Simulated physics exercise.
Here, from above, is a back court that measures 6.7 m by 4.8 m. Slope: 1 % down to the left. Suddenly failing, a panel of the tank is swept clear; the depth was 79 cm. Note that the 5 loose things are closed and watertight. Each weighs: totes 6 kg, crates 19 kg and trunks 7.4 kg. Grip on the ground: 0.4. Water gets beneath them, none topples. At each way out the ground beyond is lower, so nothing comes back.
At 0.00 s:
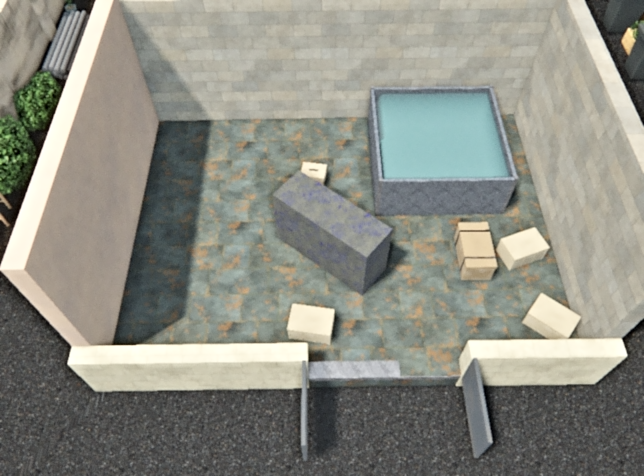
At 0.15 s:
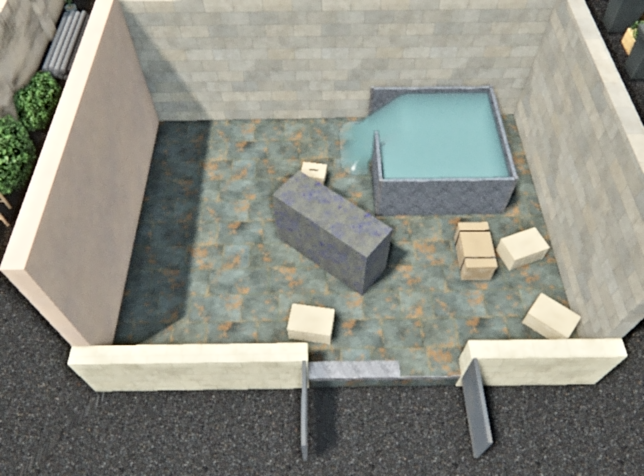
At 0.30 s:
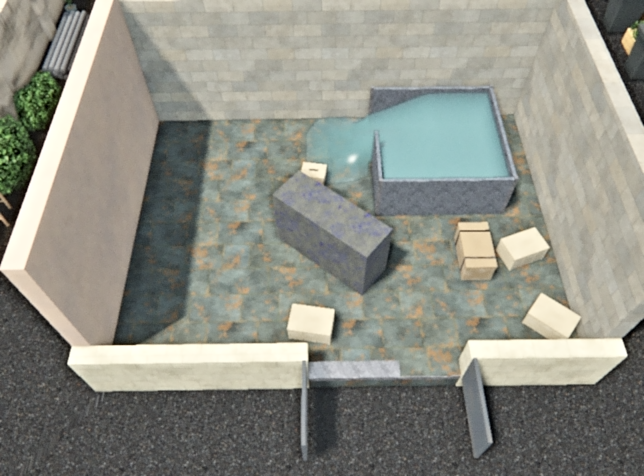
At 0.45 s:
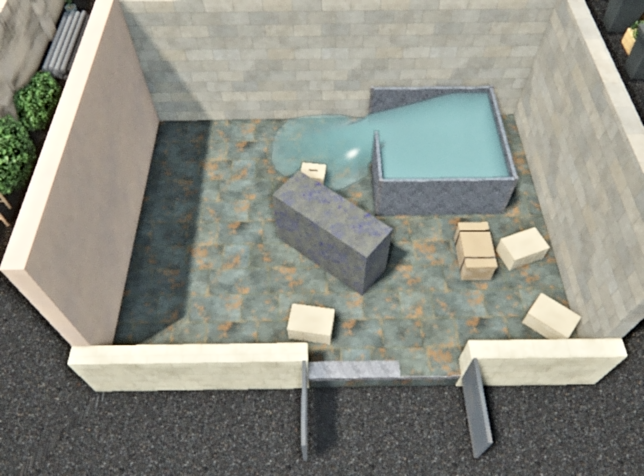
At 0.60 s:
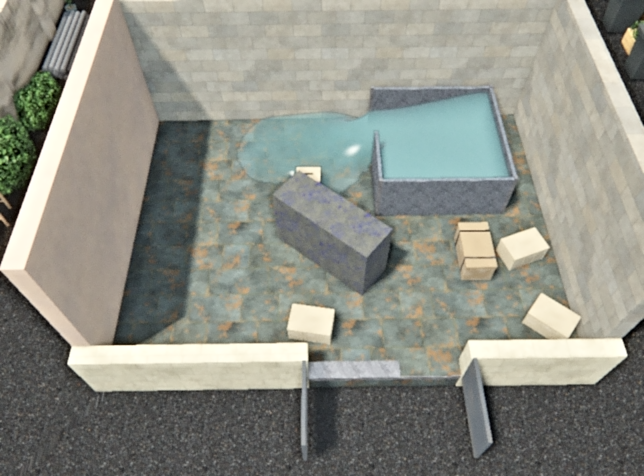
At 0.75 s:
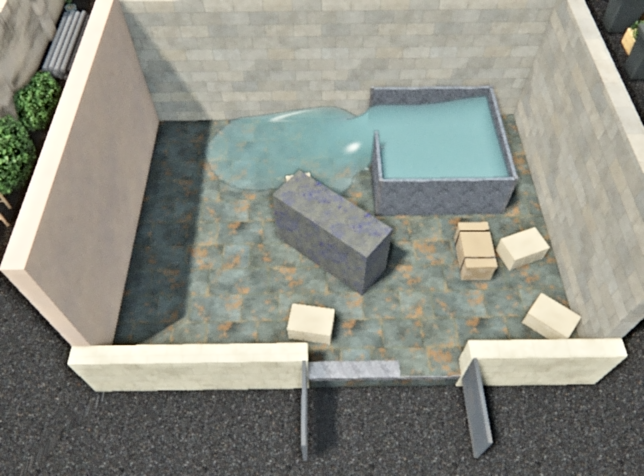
Water pours from the left side of a raised gray tank in a walled yard and spreads leftward across the mottled floor along the back wall. It surrounds a small pale box, which then shifts slightly toward the long gray block and slips mostly out of view, while the other boxes stay still.
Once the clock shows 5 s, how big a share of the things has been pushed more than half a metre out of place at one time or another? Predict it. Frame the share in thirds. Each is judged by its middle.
I expect that share to be moderate, a third to two thirds.
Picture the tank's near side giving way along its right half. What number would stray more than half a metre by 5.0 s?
That gives 4 of them.
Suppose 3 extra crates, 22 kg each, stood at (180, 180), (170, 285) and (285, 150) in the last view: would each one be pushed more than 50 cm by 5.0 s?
Result, one by one: Exceeded, exceeded and exceeded.
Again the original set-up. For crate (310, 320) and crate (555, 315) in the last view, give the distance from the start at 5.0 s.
The first ends 120 centimetres from its start and the second 0 centimetres.
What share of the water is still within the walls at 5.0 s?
Somewhere near 98 percent, give or take.
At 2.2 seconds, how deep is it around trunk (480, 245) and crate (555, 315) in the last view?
I'd put it at 0 cm and 0 cm respectively.
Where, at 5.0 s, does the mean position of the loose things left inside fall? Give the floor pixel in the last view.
Averaged position, last view: Near pixel (473, 299).
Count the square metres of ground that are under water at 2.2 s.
Flooded: Near 15 m2.
After 1.1 s 1 of 5 are over 50 cm from their spots; 0 afloat.
After 2.2 s 1 of 5 are over 50 cm from their spots; 0 afloat.
After 3.5 s 1 of 5 are over 50 cm from their spots; 0 afloat.
After 5.0 s 2 of 5 are over 50 cm from their spots, and 2 have been at some point; 0 afloat.
